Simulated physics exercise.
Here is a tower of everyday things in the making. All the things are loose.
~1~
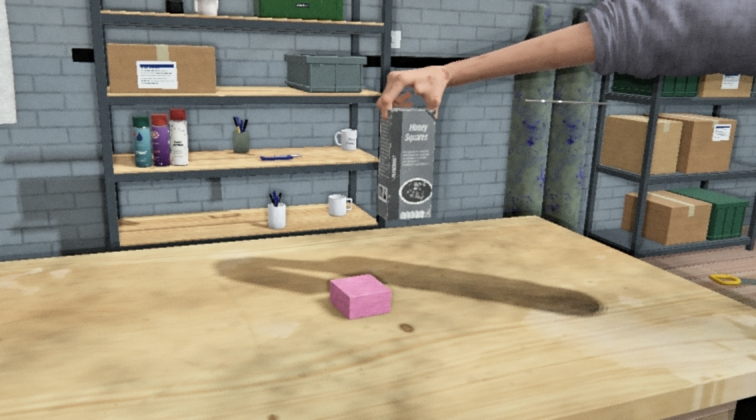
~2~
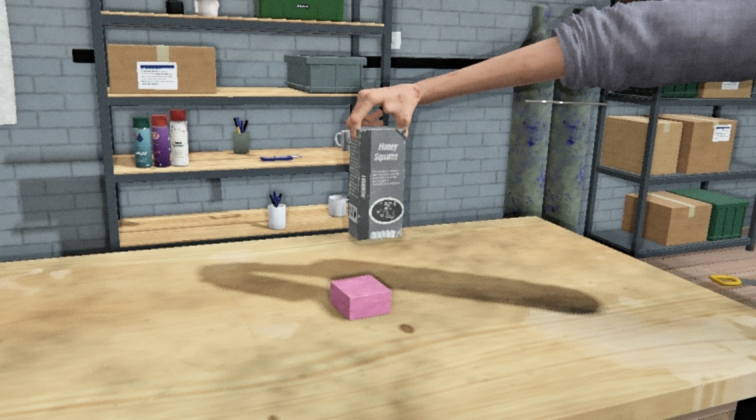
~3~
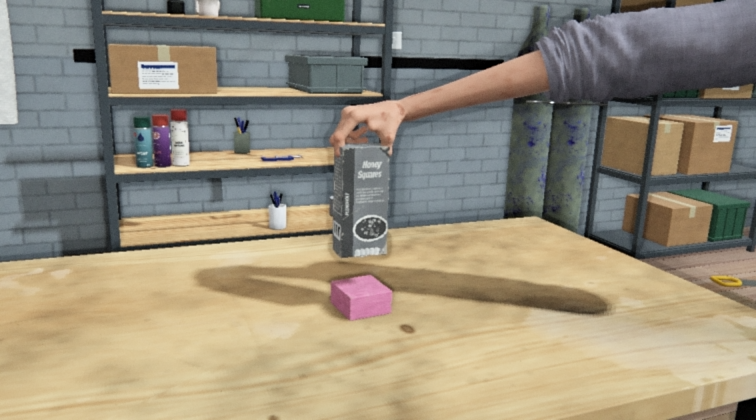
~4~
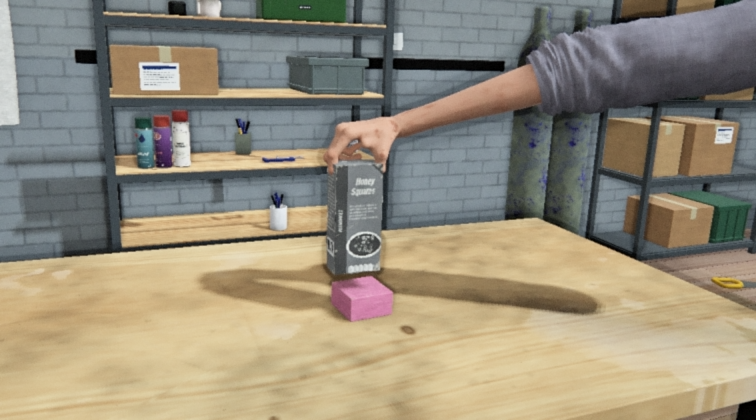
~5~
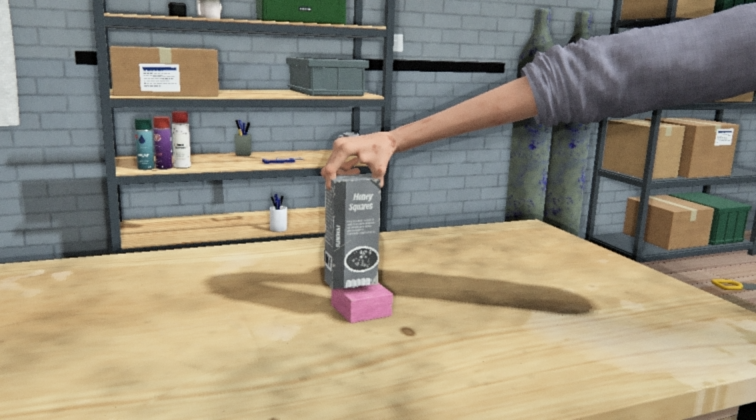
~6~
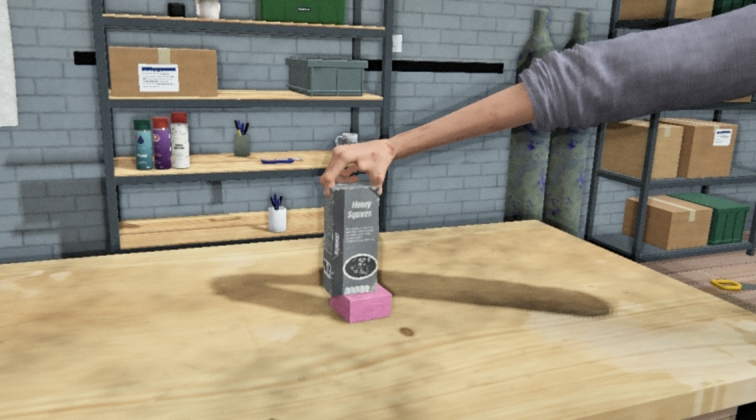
A hand carrying a tall grey carton leftward and lowering it onto a small pink block on a wooden table.
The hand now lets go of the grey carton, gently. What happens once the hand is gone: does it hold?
The pile holds.
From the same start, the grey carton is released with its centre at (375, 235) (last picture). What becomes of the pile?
Then it holds.
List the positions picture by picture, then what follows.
The first frame shows on its way; grey carton (406, 163); pink block (360, 296).
The second frame shows on its way; grey carton (376, 183); pink block (360, 297).
The third frame shows on its way; grey carton (360, 200); pink block (361, 297).
The fourth frame shows on its way; grey carton (354, 216); pink block (361, 298).
The fifth frame shows on its way; grey carton (352, 231); pink block (361, 299).
The sixth frame shows in place under the hand; grey carton (350, 238); pink block (360, 300).
Then, 0.30 s later than the last frame, all is still.
Then, 0.60 s later than the last frame, grey carton resting near (350, 238).
When it is over, both as before. End places, in pixels of the last picture, grey carton near (350, 238). The pile keeps its balance.
